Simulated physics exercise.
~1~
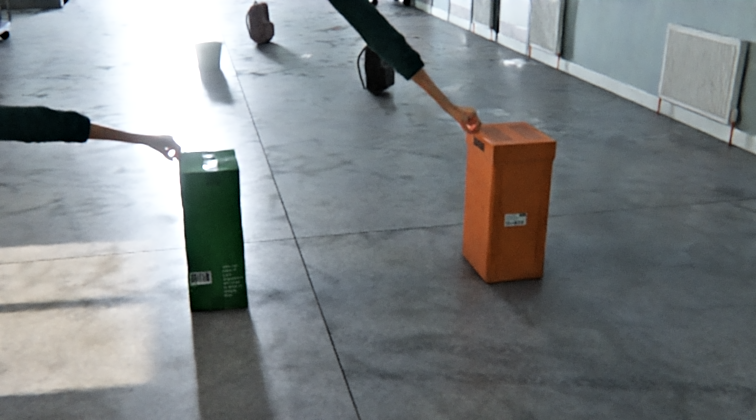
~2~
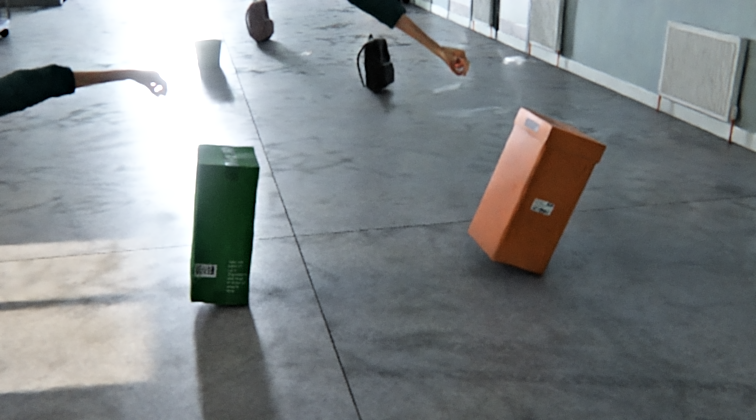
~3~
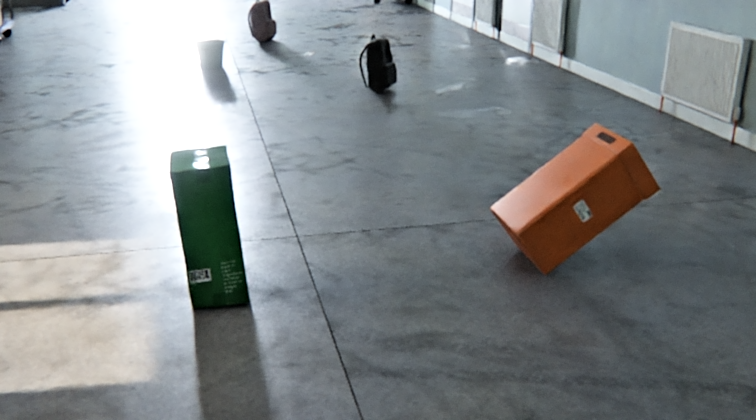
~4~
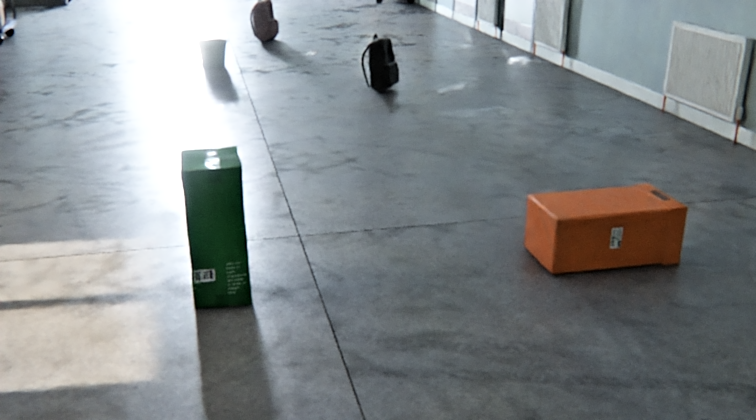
A tall orange box and a tall green box stand apart on a grey concrete floor, seen from slightly above by a gently swaying camera, with bags farther back and a bright glare at the left. Two dark-sleeved arms reach in, a hand at the top of each box. The hands let go and draw back, the green box rocking slightly on the left while the orange one leans to the right. The orange box tilts much farther as the green one sways back. Finally, the orange box lies on its side, and the green box stands upright on its base.
